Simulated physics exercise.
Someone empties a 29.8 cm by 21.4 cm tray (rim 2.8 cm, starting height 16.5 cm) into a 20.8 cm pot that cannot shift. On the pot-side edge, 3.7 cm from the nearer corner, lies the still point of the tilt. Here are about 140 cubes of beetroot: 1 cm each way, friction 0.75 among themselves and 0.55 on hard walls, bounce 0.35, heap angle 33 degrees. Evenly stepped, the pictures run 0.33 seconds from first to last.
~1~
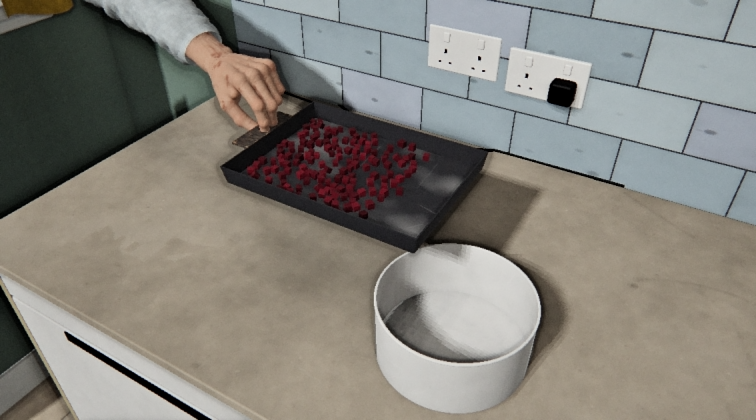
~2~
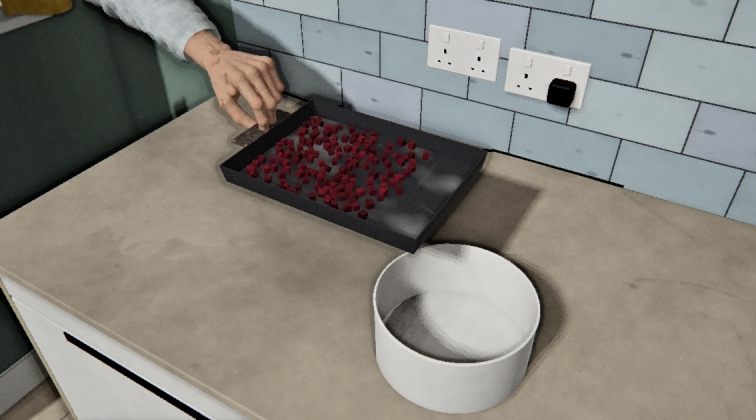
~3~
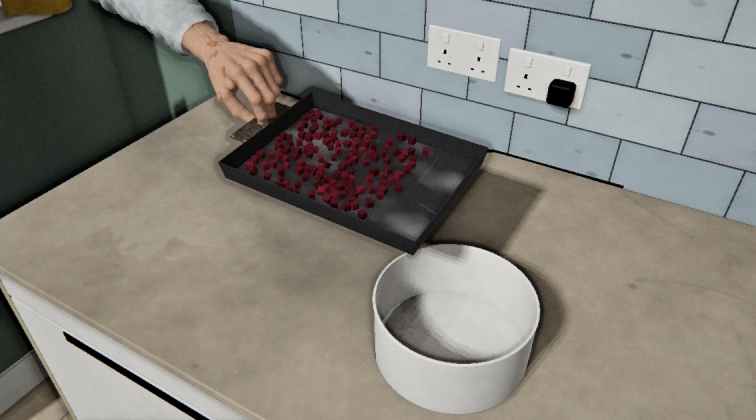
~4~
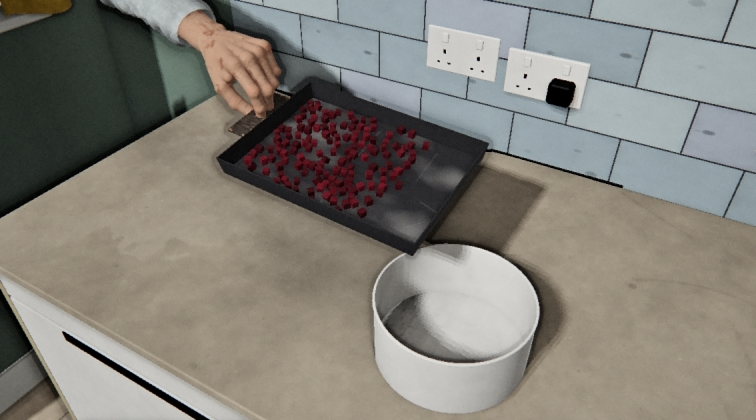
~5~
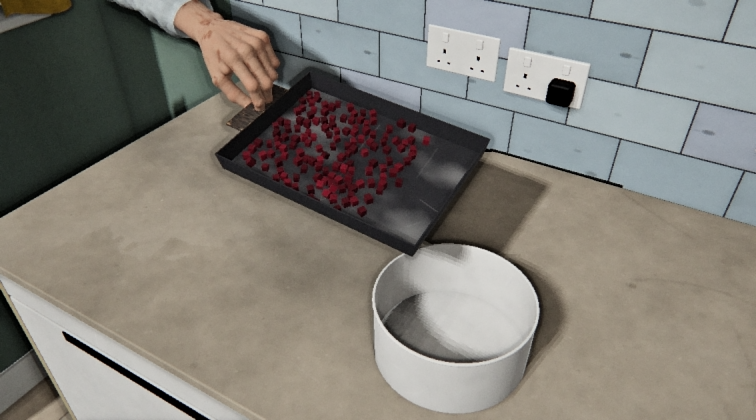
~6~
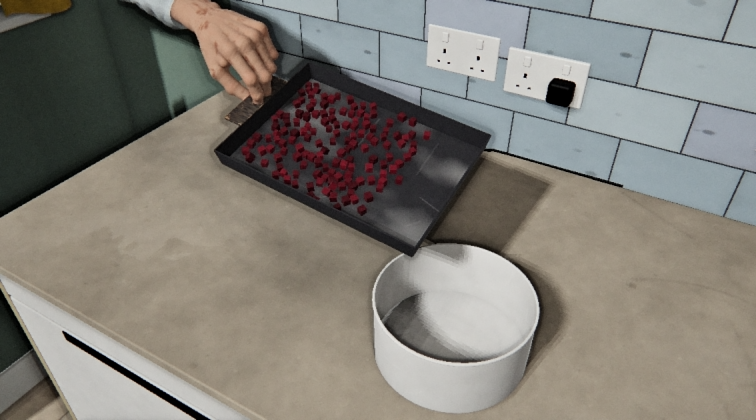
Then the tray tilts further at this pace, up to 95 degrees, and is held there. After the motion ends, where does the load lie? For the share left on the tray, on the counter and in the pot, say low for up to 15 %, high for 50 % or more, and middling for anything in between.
Tray - low, counter - middling, pot - high.
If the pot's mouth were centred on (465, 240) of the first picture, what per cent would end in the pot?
Roughly 0 per cent.
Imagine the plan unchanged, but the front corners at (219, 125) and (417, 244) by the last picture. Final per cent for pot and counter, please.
Pot 95 % / counter 0 %.
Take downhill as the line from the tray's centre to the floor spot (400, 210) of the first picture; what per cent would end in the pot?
I'd say close to 100 %.
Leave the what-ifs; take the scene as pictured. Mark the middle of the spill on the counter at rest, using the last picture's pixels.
(348, 412), about.
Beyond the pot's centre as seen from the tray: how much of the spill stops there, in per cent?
I'd put it at close to 20 per cent.
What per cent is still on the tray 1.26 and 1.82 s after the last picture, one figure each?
I'd say roughly 75, then roughly 30.
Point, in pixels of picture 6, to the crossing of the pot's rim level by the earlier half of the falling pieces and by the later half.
First half close to (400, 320), second half close to (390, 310).
Then, 0.75 s after the last picture, tilt 51 degrees; the tray holds 100 %, the pot 0 %.
Then, 1.26 s after the last picture, tilt 77 degrees; the tray holds 75 %, the pot 20 %.
Then, 1.82 s after the last picture, tilt 95 degrees; the tray holds 30 %, the pot 35 %.
In the end, tray 5 %, counter 30 %, pot 65 %.
